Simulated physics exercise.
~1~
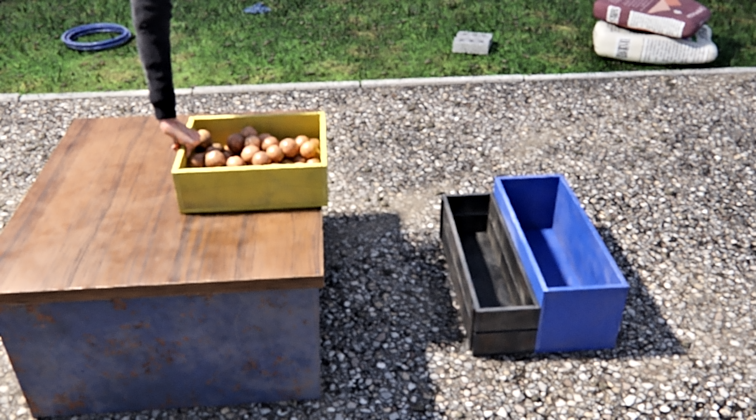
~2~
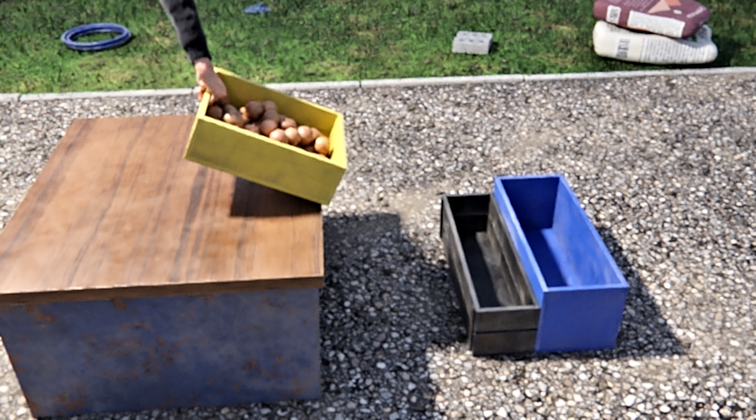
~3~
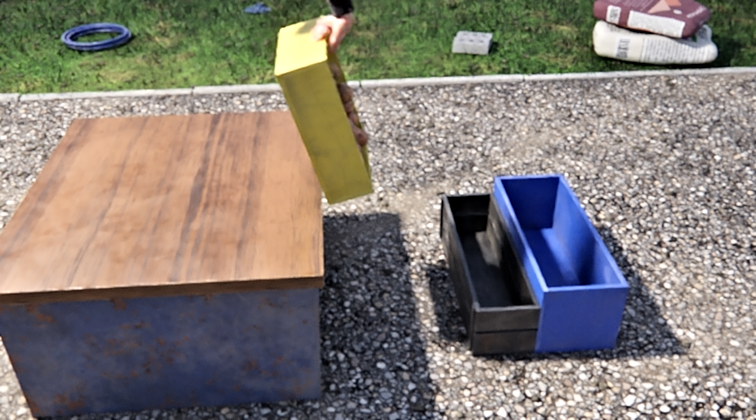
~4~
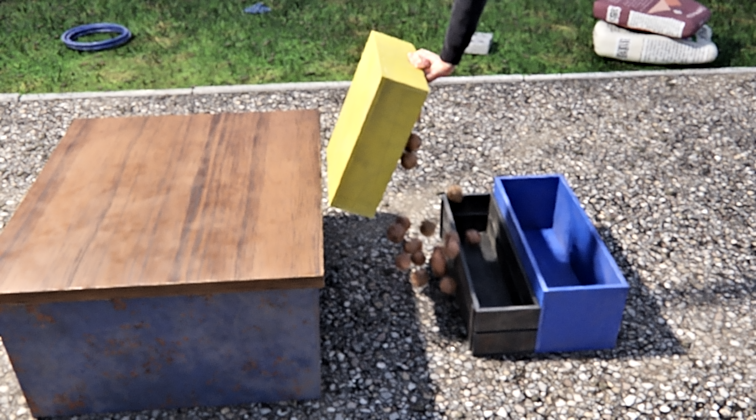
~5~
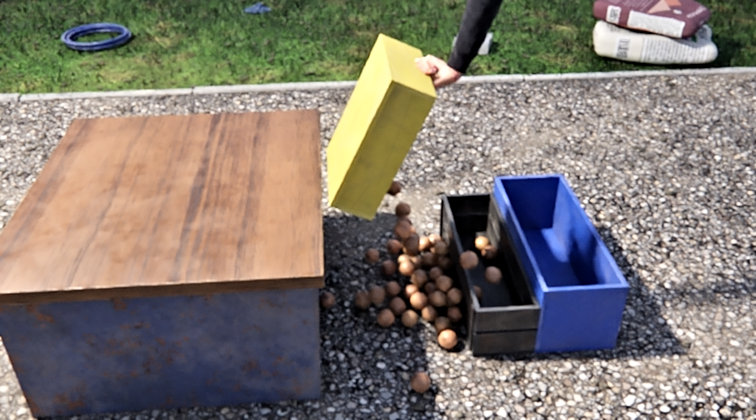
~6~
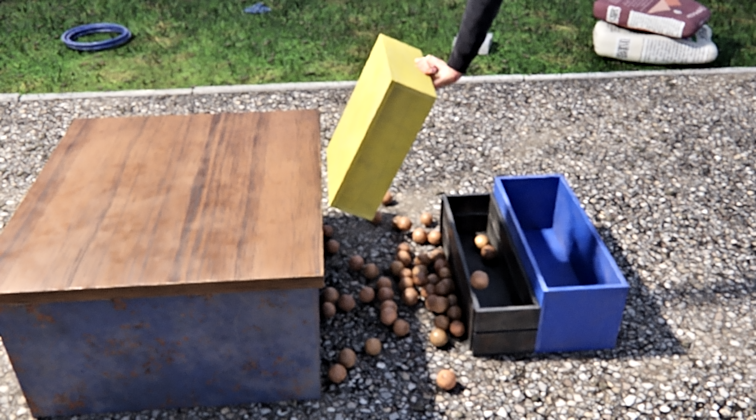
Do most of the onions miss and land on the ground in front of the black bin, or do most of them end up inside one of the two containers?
Most of them miss and land on the ground between the bench and the black bin. Only a few end up in the black bin.
The video shows a hand tilting a yellow tote of round brown onions over the edge of a wood-topped bench until they pour out, most landing on the pebbly ground before the black bin, a few in the bin, and none in the blue trough.
